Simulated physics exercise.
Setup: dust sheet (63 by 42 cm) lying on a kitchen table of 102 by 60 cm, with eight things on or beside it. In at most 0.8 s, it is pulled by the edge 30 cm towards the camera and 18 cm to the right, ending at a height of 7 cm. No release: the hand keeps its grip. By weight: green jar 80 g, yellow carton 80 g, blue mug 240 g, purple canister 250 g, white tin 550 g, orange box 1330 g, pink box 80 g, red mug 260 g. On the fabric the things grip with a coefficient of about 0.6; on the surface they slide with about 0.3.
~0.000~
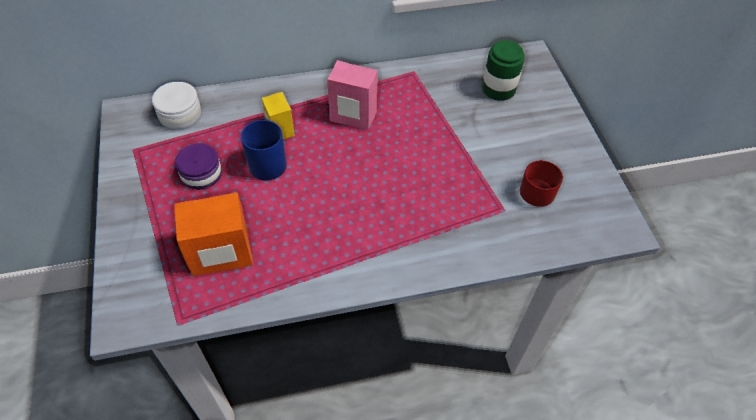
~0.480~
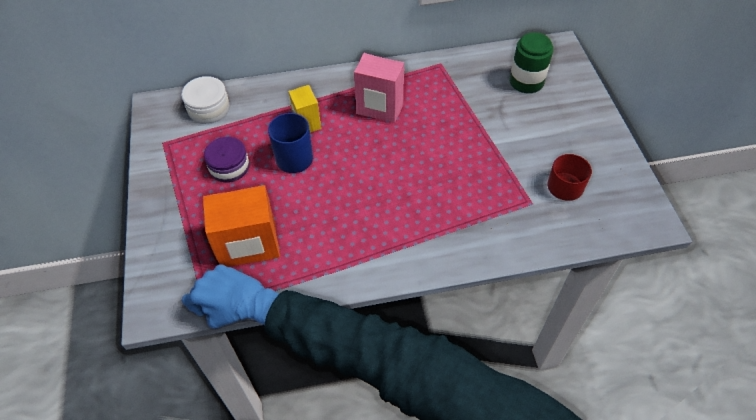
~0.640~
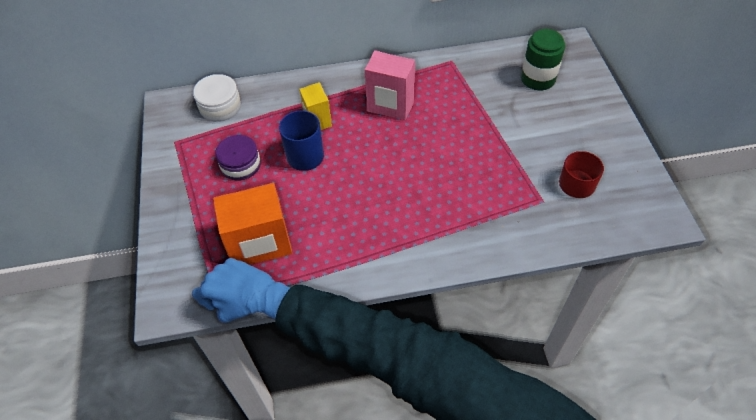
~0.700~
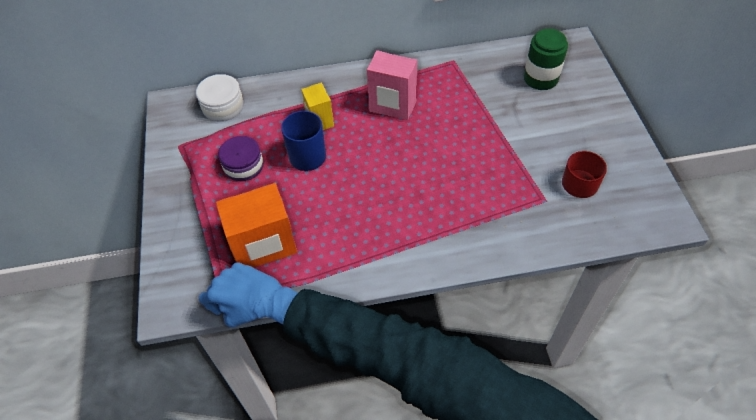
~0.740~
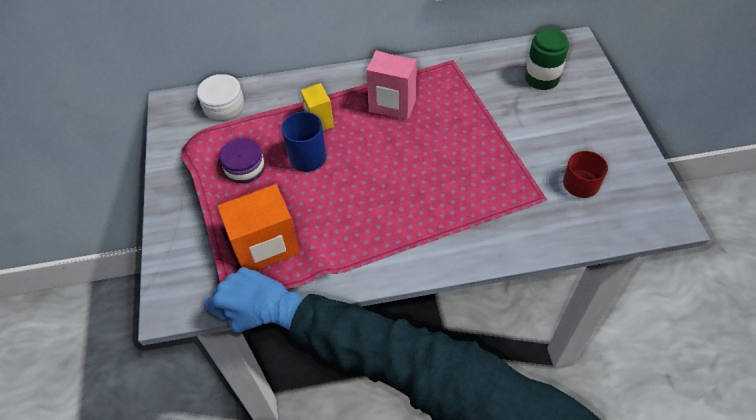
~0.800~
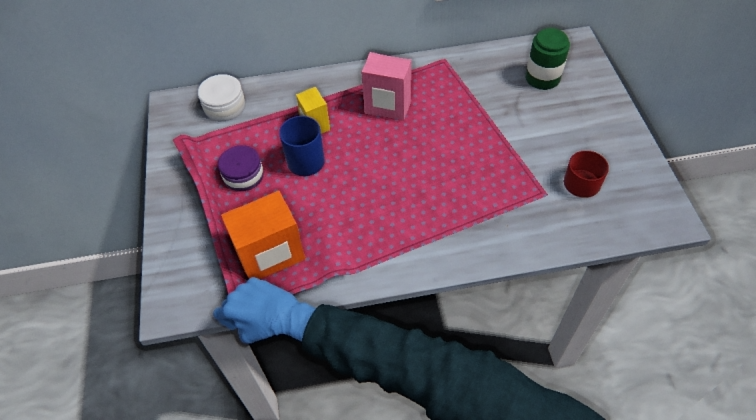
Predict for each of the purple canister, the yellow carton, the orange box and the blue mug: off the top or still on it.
I reckon the purple canister won't survive up there; I reckon the yellow carton won't survive up there; I reckon the orange box won't survive up there; I reckon the blue mug won't survive up there.
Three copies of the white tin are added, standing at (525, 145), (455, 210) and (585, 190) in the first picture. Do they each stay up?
Respectively, the copies end as follows: Still in place, still in place, still in place.
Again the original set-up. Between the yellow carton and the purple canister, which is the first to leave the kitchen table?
The purple one.
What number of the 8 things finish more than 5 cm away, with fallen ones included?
In total, 5 of them qualify.
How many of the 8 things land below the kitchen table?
I make it 5.
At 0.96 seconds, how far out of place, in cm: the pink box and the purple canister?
For the pink box, 8 centimetres, and for the purple canister, 15 centimetres.
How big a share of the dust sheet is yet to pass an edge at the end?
Roughly 0%.
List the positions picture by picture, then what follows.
In the first frame, purple canister (196, 158); yellow carton (276, 103); orange box (208, 216); blue mug (261, 135); dust sheet corners (178, 326) (133, 150) (414, 72) (505, 211).
In the second frame, dust sheet corners (163, 143) (441, 64); grip (204, 313).
In the third frame, dust sheet corners (174, 142) (452, 61); grip (215, 307).
In the fourth frame, orange box (251, 209); dust sheet corners (178, 147) (454, 61); grip (221, 311).
In the fifth frame, orange box (254, 211); purple canister (240, 153); dust sheet corners (182, 150) (453, 60); grip (227, 316).
In the sixth frame, purple canister (238, 160); yellow carton (311, 99); orange box (258, 219); blue mug (300, 131); dust sheet corners (173, 140) (445, 59) (548, 195); grip (236, 326).
At 1.0 s, 95 % of the dust sheet is still over the top; purple canister 14 cm off its start, orange box 12 cm off its start, yellow carton 11 cm off its start.
At 1.1 s, 85 % of the dust sheet is still over the top; purple canister 24 cm off its start, orange box 21 cm off its start, yellow carton 20 cm off its start.
At 1.3 s, 55 % of the dust sheet is still over the top; purple canister 41 cm off its start at (240, 346), yellow carton 34 cm off its start at (265, 237), blue mug 32 cm off its start at (289, 276).
At 1.4 s, 10 % of the dust sheet is still over the top; purple canister over the edge, yellow carton 58 cm off its start, blue mug 52 cm off its start.
At 3.0 s, 0 % of the dust sheet is still over the top; yellow carton over the edge, purple canister over the edge, blue mug over the edge, orange box over the edge.
